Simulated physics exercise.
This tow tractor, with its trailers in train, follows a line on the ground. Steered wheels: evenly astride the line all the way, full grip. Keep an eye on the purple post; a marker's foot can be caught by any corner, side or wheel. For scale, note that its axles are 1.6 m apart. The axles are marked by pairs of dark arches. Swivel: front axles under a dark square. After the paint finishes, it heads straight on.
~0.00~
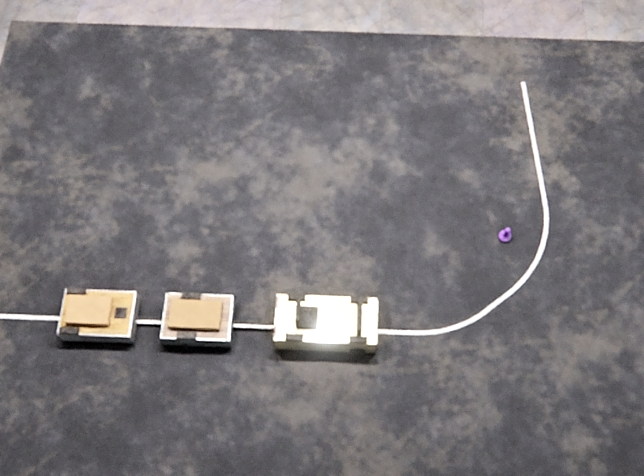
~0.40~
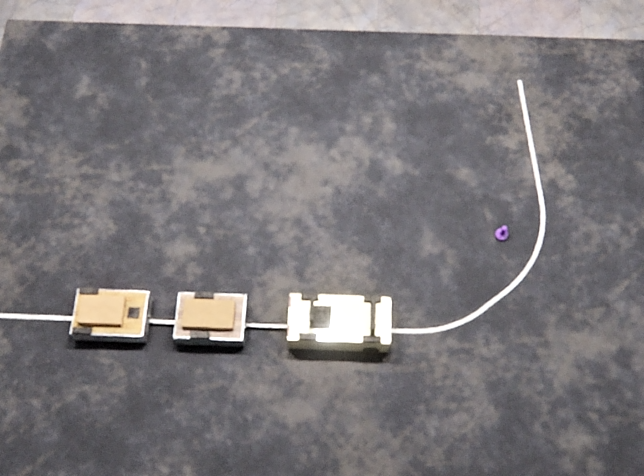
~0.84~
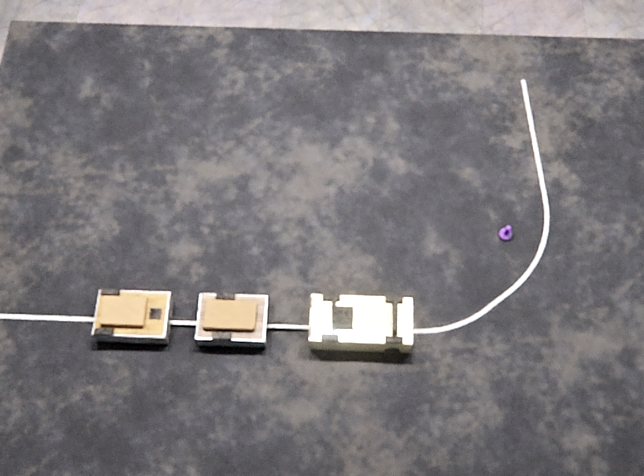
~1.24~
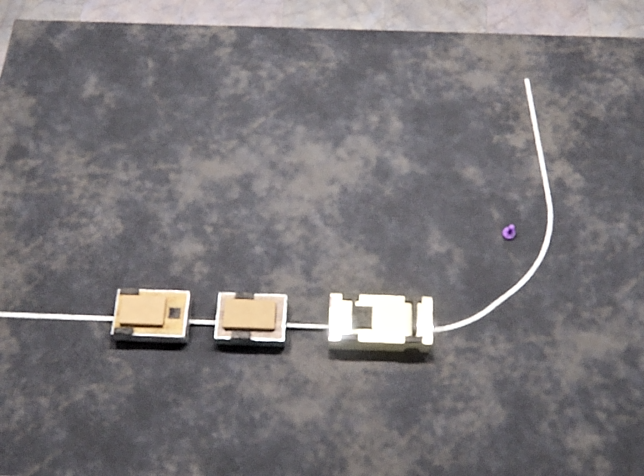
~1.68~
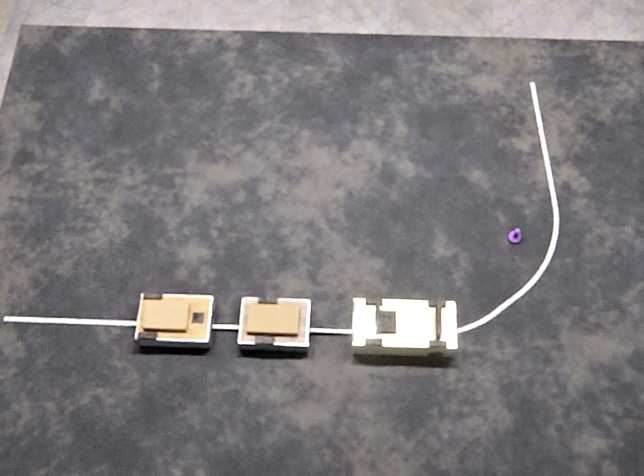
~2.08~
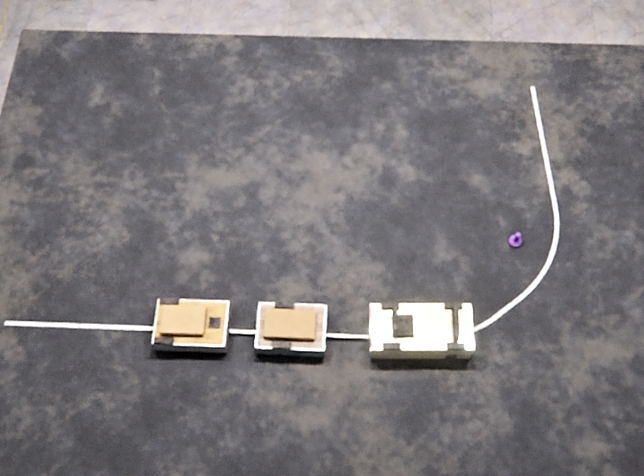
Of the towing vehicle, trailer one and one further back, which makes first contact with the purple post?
Contact is made first by the engine up front.
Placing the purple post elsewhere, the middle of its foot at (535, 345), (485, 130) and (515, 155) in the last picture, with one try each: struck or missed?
One: Stays safe. Two: Stays safe. Three: Gets hit.
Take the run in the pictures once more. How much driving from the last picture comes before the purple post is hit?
Distance to contact: Approx. 4.5 m.
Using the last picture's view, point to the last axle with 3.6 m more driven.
It ends up close to (302, 327).
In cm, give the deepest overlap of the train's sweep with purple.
Purple 70.
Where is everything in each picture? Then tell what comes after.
The first frame shows nose (371, 321); last axle (73, 311); still straight; purple (505, 235); 2 trailers.
The second frame shows nose (384, 320); last axle (85, 311); still straight.
The third frame shows nose (406, 321); last axle (107, 312); still straight.
The fourth frame shows nose (426, 320); last axle (126, 311); still straight.
The fifth frame shows nose (450, 324); last axle (150, 316); still straight.
The sixth frame shows nose (467, 326); last axle (167, 321); turned 2°; purple (516, 240).
Then, 5.2 s in, the last axle is at (286, 326) of the last picture, 5 cm off the line.
Then, 6.5 s in, the last axle is at (334, 327) of the last picture, 5 cm off the line; the tow tractor has hit purple.
Then, 8.3 s in, the last axle is at (396, 322) of the last picture, 20 cm off the line.
Then, 11.4 s in, the last axle is at (491, 279) of the last picture, 75 cm off the line.
Then, 17.7 s in, the last axle is at (534, 92) of the last picture, 15 cm off the line; 1 of 1 struck in all.
